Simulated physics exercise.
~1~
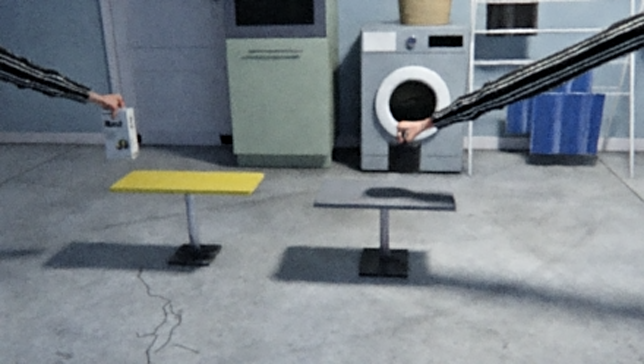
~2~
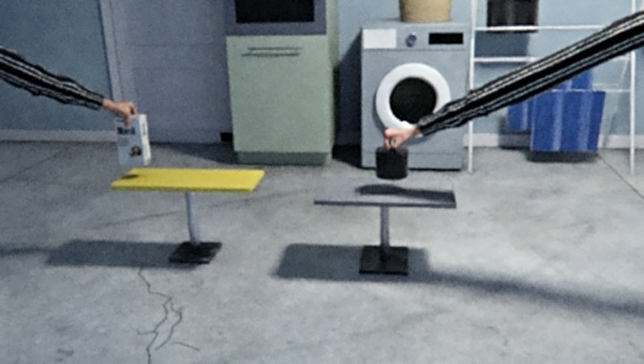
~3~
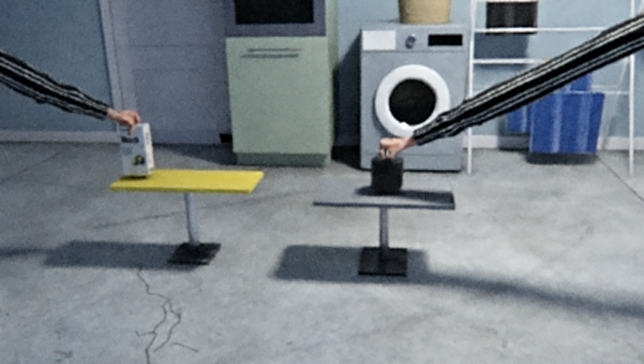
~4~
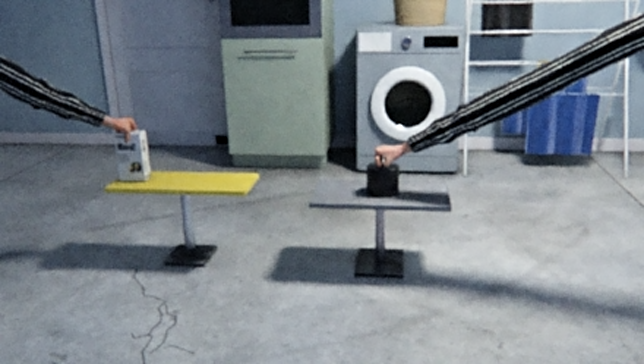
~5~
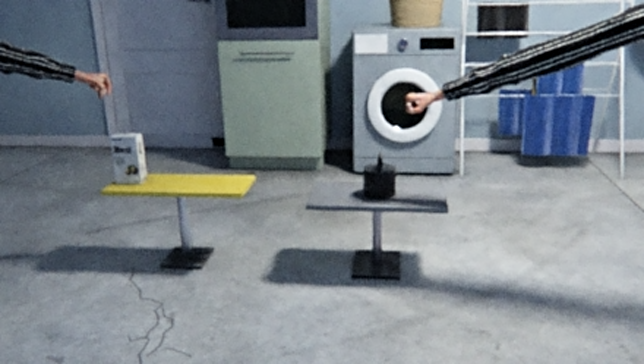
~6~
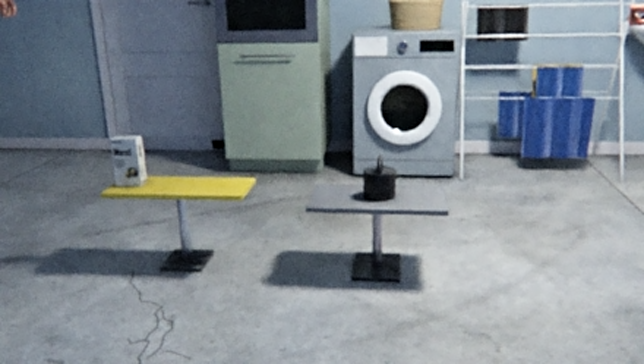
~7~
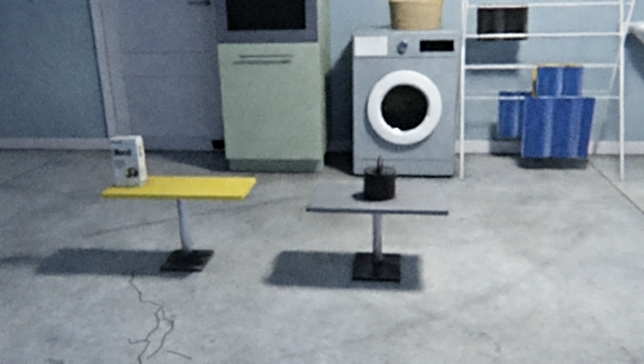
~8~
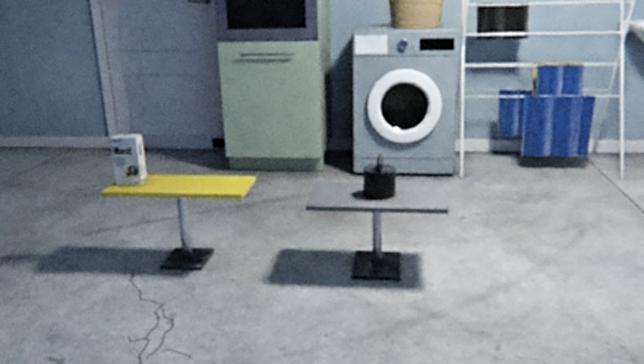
A small white packet and a dark, squat object are lowered by two hands in striped sleeves, one reaching in from each side of a room with a cracked grey floor, seen from the front by a gently swaying camera. On the left stands a slim yellow side table, on the right a grey stand, with a pale green cabinet, a washing machine and a drying rack with blue cloths behind. The packet settles upright near the table's left end, and the dark object lands around the middle of the stand. Both hands let go and withdraw, and everything stays steady.
